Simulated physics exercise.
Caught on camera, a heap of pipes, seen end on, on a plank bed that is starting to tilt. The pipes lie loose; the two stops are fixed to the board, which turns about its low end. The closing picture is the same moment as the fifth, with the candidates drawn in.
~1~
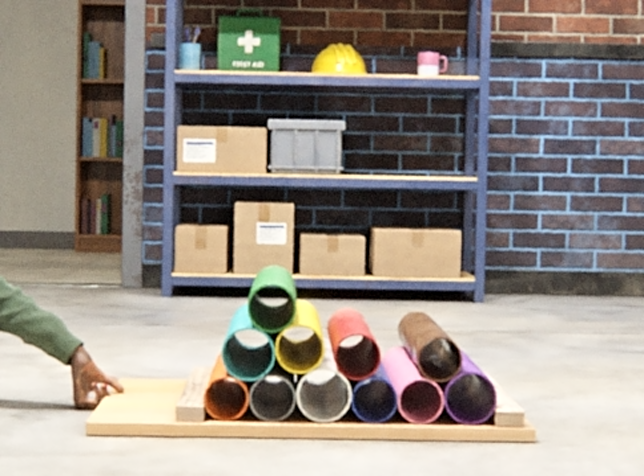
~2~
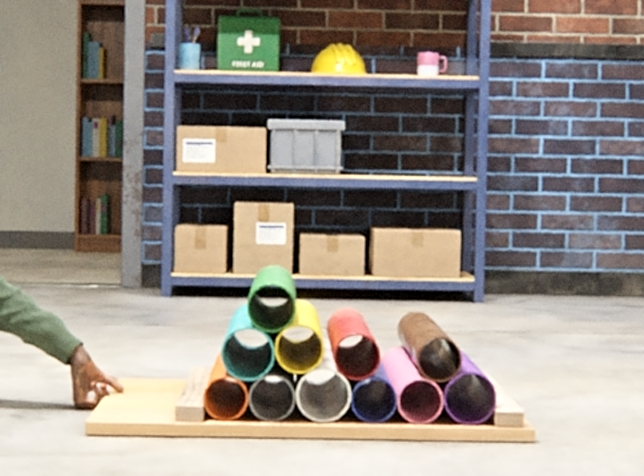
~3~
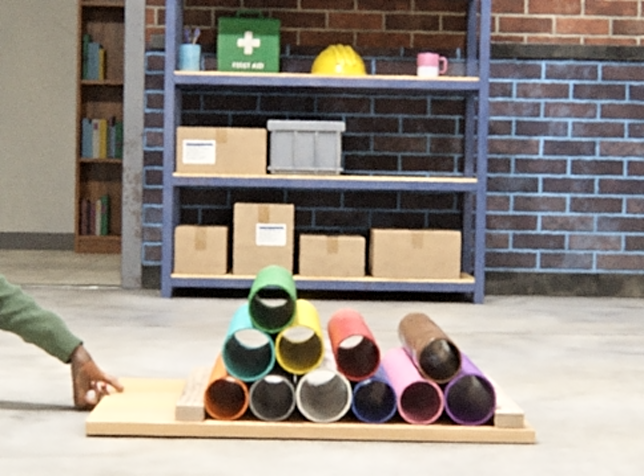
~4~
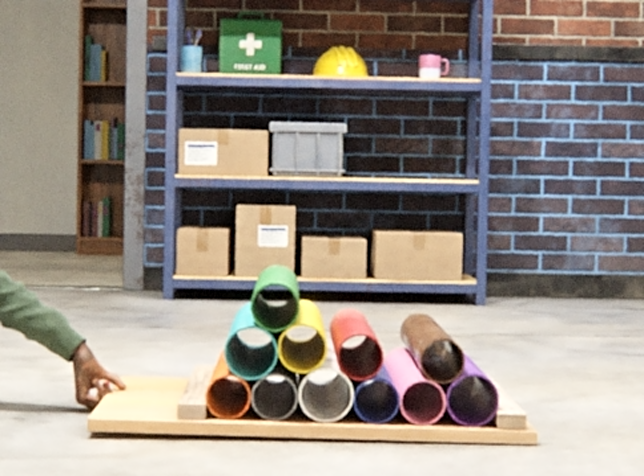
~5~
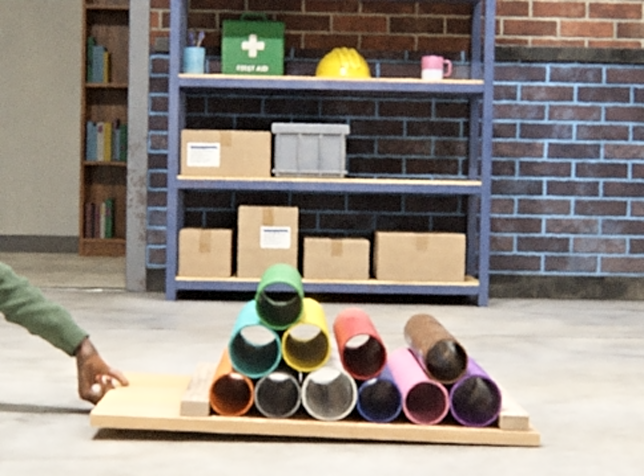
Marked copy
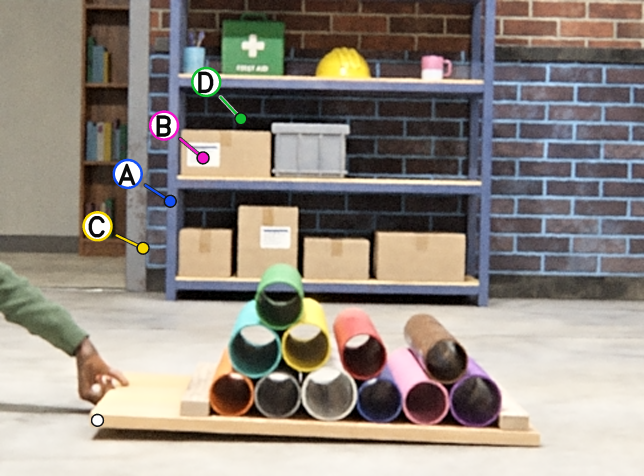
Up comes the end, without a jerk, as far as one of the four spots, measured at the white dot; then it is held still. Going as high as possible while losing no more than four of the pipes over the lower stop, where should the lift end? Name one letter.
At most to C.
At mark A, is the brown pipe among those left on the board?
No.
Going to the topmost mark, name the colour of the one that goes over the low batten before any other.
The brown one.
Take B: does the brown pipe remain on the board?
No.
On the marked copy, A at (170, 201); B at (203, 158); C at (143, 248); D at (241, 119); the white dot at (97, 420).
Taking C. A third of the way, board at 16°.
Two thirds of the way, board at 25°.
When it is over, board at 25°, none over the low batten.
As for the rest, A five over the low batten; B seven over the low batten; D nine over the low batten.
